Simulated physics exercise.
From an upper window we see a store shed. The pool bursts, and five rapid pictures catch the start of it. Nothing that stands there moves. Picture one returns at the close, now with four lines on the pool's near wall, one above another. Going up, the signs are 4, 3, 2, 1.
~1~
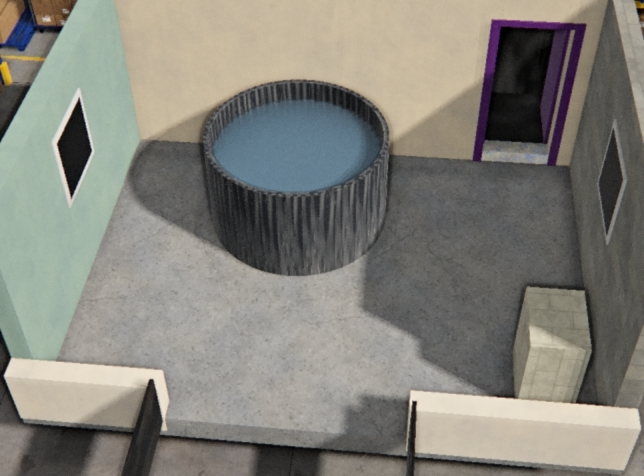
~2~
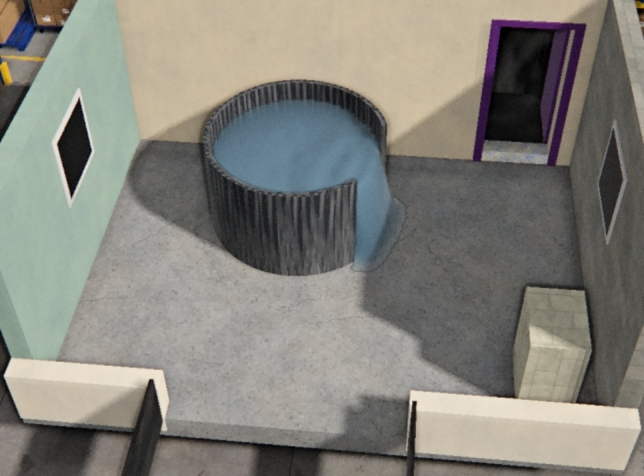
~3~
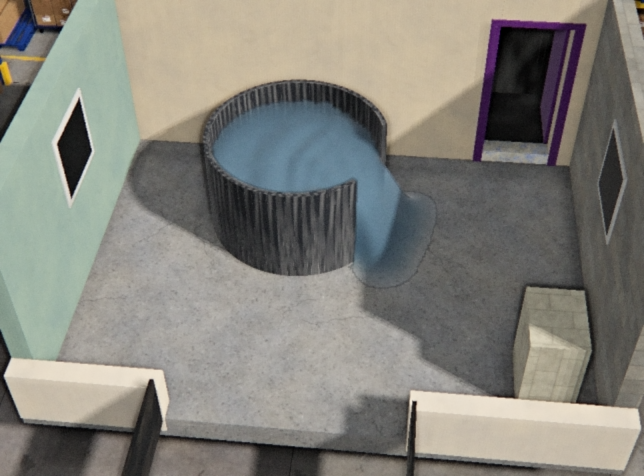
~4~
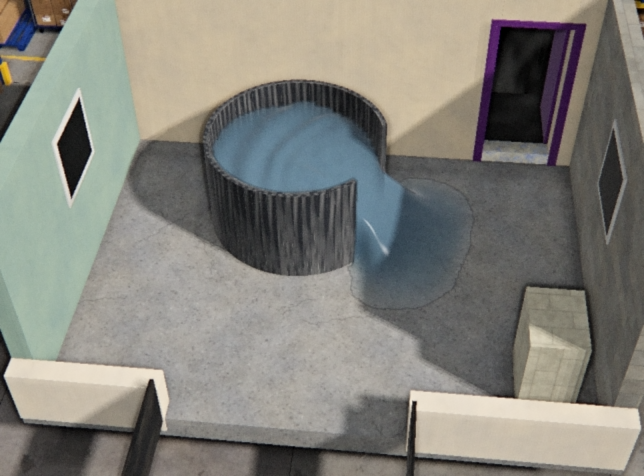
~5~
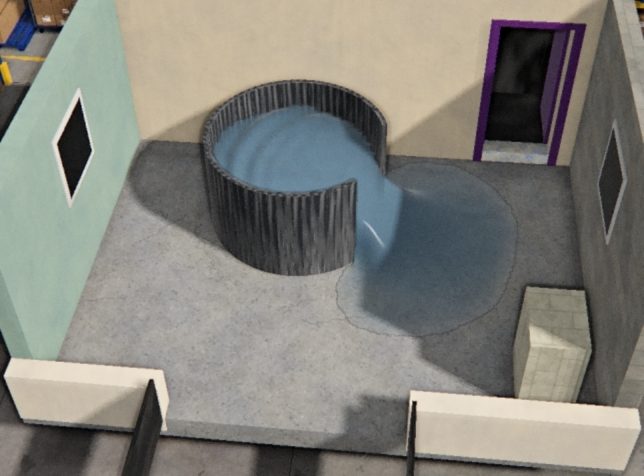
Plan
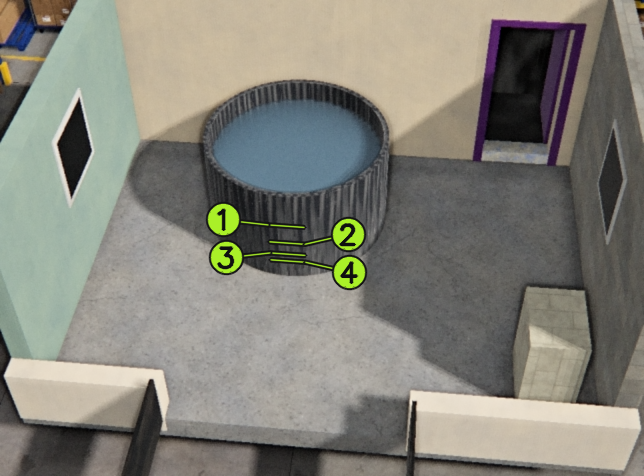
Water pouring through a gap in the right side of a round dark pool, spreading across the grey floor of a shed.
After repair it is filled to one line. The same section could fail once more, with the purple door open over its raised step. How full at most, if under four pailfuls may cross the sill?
It is 2.
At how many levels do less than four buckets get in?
Three.
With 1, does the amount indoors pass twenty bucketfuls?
No, it does not.
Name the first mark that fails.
Here it is mark 1.
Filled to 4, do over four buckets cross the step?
No, that is safe.
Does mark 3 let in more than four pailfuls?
No.
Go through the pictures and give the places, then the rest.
Water in the pool at rest, its middle at (297, 150); foot of the purple doorway at (514, 162); open gate at (285, 377), in the first picture.
Front seen at (393, 206), 2 % of the ground wet, in the second picture.
Front seen at (421, 197), 5 % of the ground wet, in the third picture.
Front seen at (458, 196), 10 % of the ground wet, in the fourth picture.
Front seen at (503, 205), 20 % of the ground wet, in the fifth picture.
On the marked copy, 1 at (286, 226); 2 at (287, 243); 3 at (287, 254); 4 at (287, 261); from the bottom up 4, 3, 2, 1.
With 1, about 8 bucketfuls get in.
With 2, a splash gets over, under a bucket.
With 3, nothing gets over.
With 4, nothing gets over.
